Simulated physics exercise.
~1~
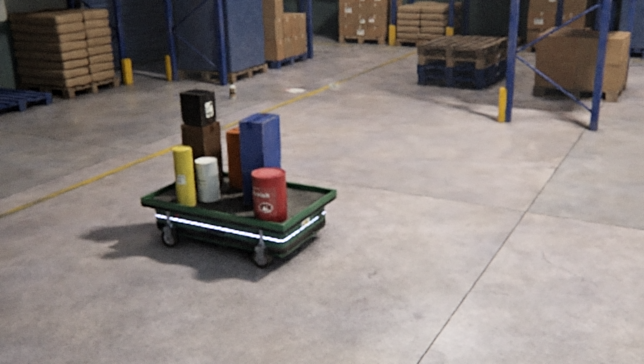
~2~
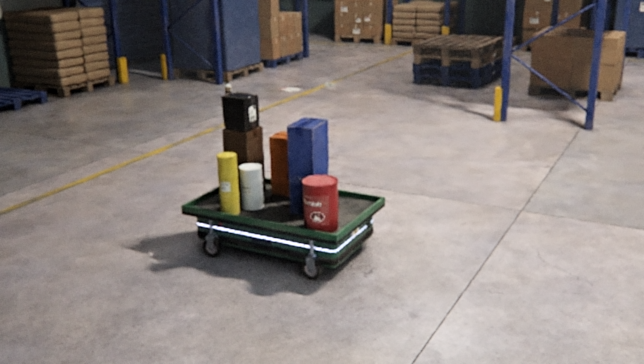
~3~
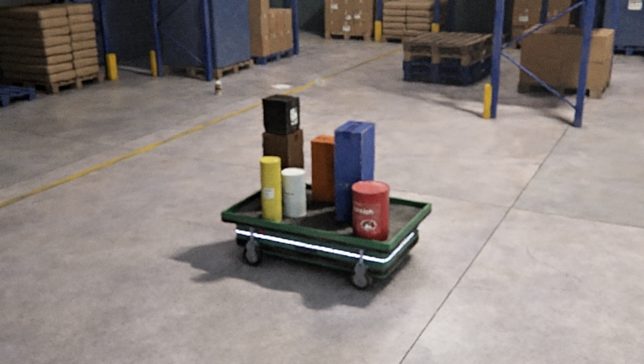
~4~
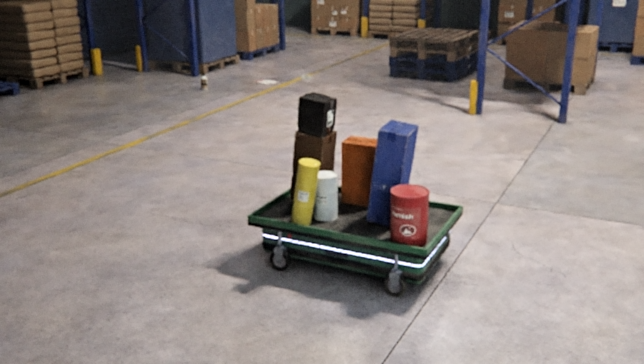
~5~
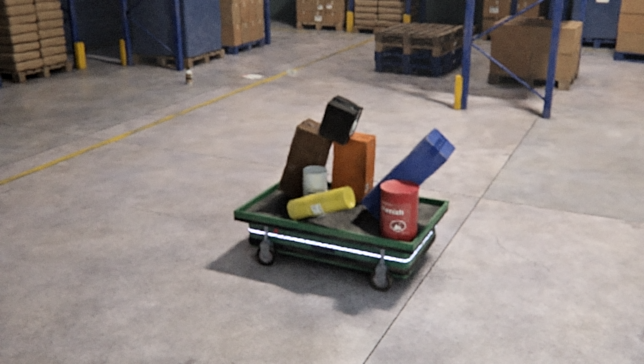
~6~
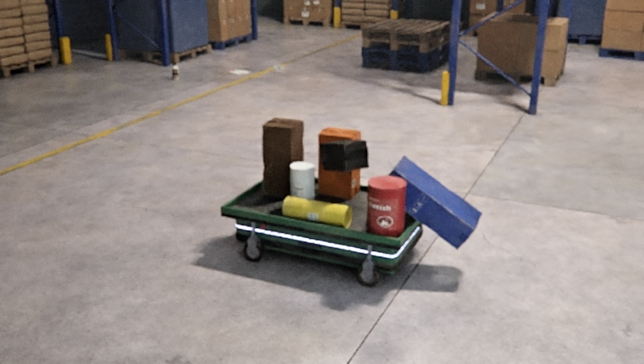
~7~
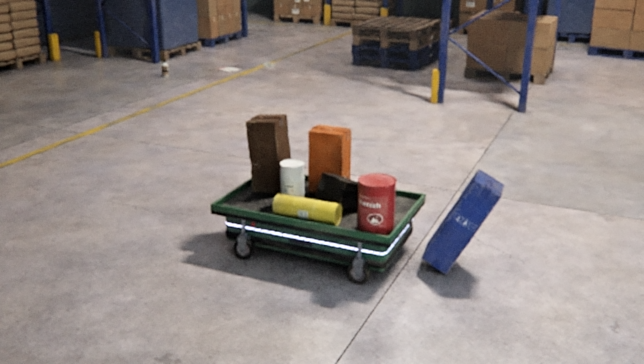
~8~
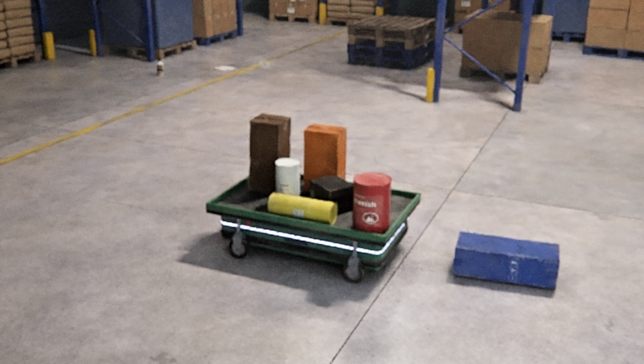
In this clip, a green cart carrying boxes, canisters and a red pail rolls right across a warehouse floor and stops; the yellow canister topples, the black box drops from the brown box onto the cart, and the blue box tips over the edge, ending on the floor.
